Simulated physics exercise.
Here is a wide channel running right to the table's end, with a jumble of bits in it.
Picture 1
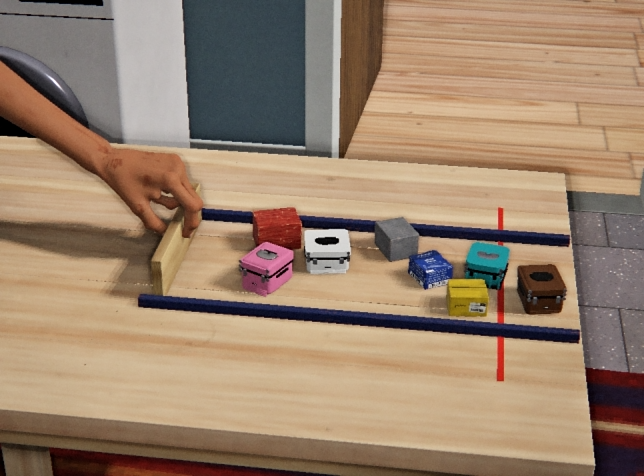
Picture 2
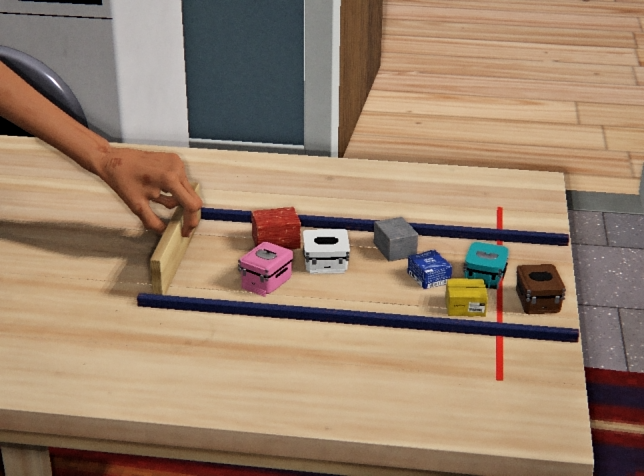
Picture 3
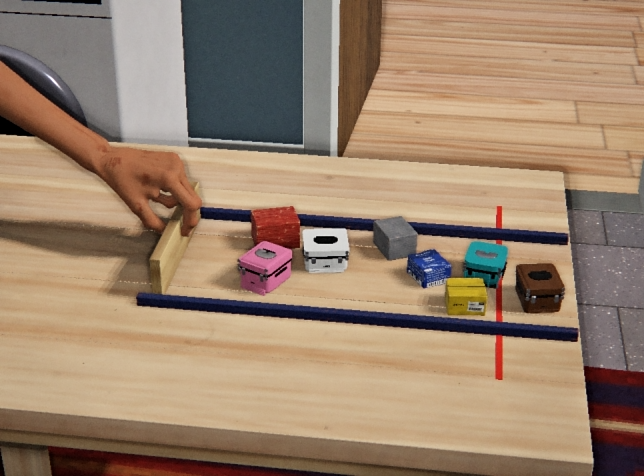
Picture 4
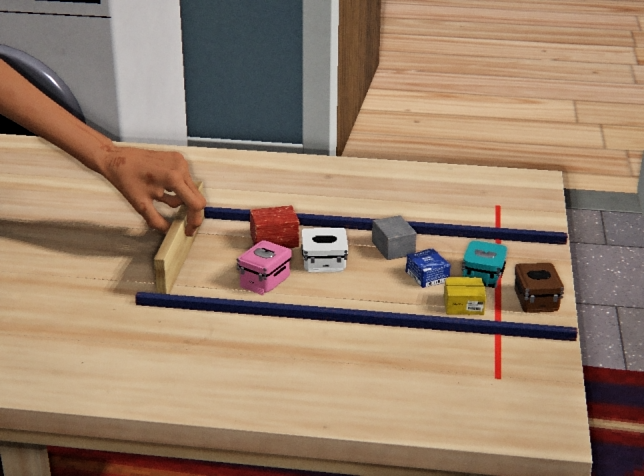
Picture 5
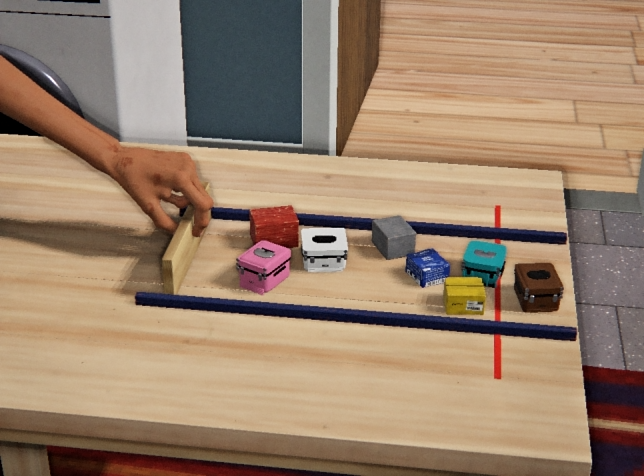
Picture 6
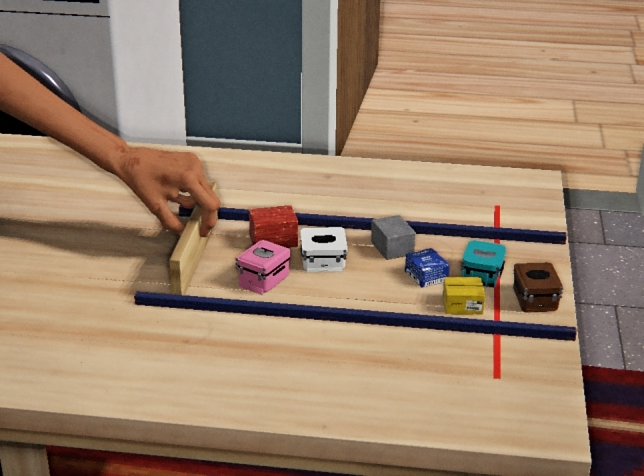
A pale wooden table with a wood floor behind it is seen from above at an angle, its right end in view. Between two dark blue rails sit red, pink and white items at left, grey and blue ones mid-channel, and yellow, turquoise and brown ones near a red line. A hand holds a board still, then slides it slightly right, the items staying put as the view drifts very slightly.
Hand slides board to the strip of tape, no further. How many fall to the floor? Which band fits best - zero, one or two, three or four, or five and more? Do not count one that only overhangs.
The number going over the end will be three or four.
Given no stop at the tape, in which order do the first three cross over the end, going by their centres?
First the turquoise case, next the brown case, then the blue box.
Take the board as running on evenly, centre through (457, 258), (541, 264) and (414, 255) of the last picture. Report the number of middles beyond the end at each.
It comes out as 1, then 6, then 0.
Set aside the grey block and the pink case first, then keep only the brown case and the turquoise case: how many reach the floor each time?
Well, the first time you'd get 2, and the next time 1.
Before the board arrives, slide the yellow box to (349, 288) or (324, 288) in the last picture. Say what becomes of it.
Keeps its place, then keeps its place.
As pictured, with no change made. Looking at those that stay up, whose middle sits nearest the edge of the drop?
The grey block is foremost.
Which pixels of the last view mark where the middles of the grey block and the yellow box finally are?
The grey block settles near (567, 248); as for the yellow box, near (554, 305).
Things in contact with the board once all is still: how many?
The number is 2.
A little later, none off yet; brown case at rest near (537, 288); turquoise case at rest near (483, 264); yellow box at rest near (464, 295).
Next, none off yet; brown case at rest near (537, 288); turquoise case shifted a little near (502, 265); yellow box at rest near (464, 295).
Later still, none off yet; brown case shifted about its own width near (573, 292); turquoise case shifted well along near (577, 263); yellow box shifted about its own width near (507, 300).
When it is over, the number that fall off is three or four; down, blue box, turquoise case and brown case.
